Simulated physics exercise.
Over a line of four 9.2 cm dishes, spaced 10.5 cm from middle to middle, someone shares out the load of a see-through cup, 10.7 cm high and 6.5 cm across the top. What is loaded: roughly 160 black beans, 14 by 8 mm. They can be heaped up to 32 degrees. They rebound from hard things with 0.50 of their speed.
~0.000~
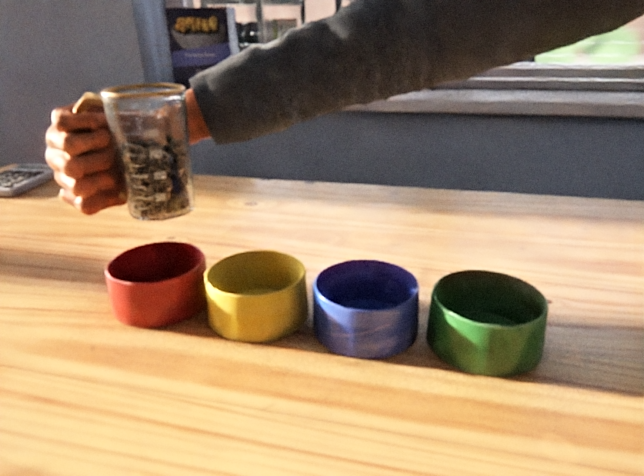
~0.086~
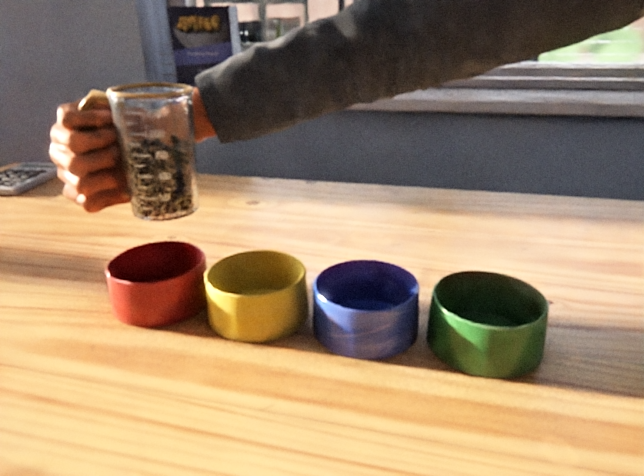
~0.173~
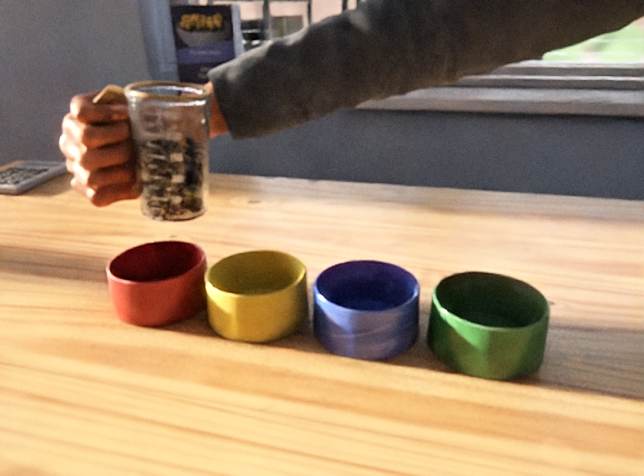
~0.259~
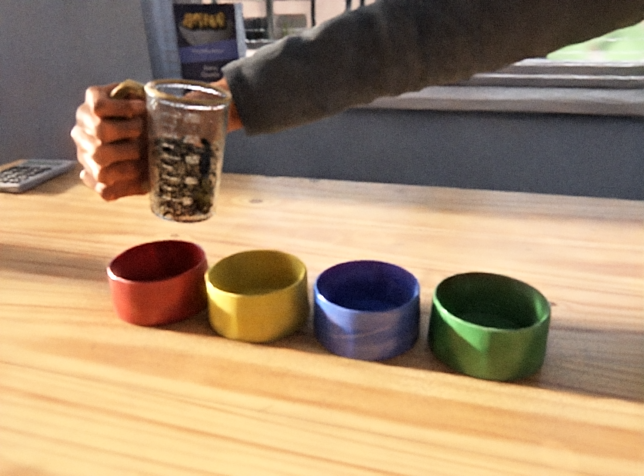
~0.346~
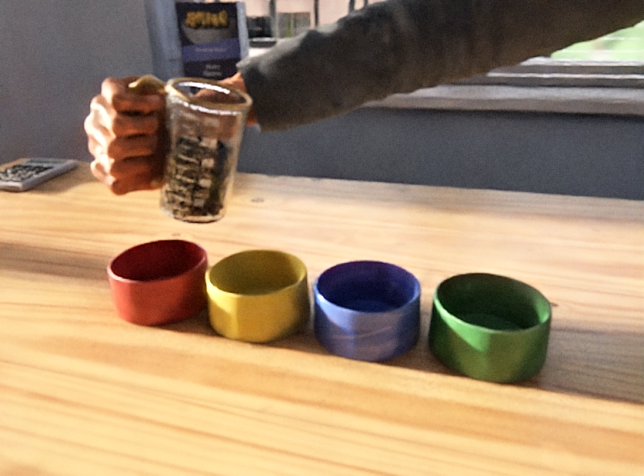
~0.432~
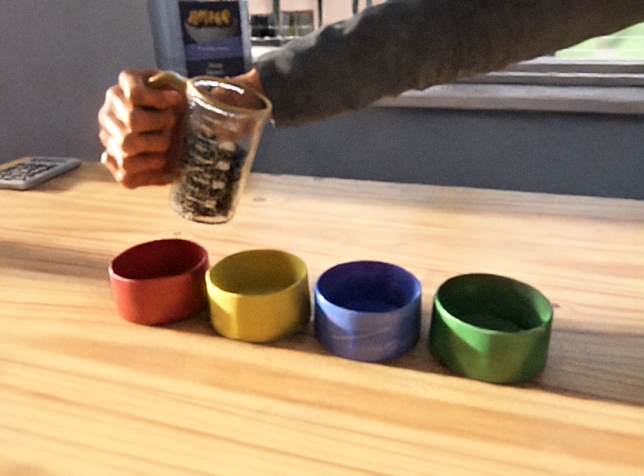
Glass mug of dark pieces, held by a hand, moving slightly right and tilting rightward above red, yellow, blue and green dishes.
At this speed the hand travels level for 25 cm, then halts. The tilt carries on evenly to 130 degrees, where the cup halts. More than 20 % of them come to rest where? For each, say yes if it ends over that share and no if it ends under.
Red dish - no, blue dish - no, green dish - yes, yellow dish - no, counter - no.
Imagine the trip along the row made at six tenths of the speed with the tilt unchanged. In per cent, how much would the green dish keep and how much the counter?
Then the green dish gets 90 and the counter 10.
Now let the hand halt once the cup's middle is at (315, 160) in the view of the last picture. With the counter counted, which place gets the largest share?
Result: Biggest portion at blue.
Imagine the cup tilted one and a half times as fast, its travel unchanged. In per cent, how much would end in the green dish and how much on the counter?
Result - green dish: 100; counter: 0.
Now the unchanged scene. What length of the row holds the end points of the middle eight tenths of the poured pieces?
Close to 5 centimetres along the dishes.
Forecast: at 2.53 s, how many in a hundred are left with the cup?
My guess is near 0 per cent.
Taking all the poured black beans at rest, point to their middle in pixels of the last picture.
Approximately (498, 327) in the last picture.
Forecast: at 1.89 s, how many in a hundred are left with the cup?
Close to 95 in a hundred.
After 1.31 s, tilt 72 degrees; cup holds 100 %.
After 1.89 s, tilt 105 degrees; cup holds 95 %, green 5 %.
Then, at 2.53 s, tilt 130 degrees; cup holds 0 %, green 100 %.
In the end, at 3.1 s, red 0 %, blue 0 %, green 100 %, yellow 0 %, counter 0 %.
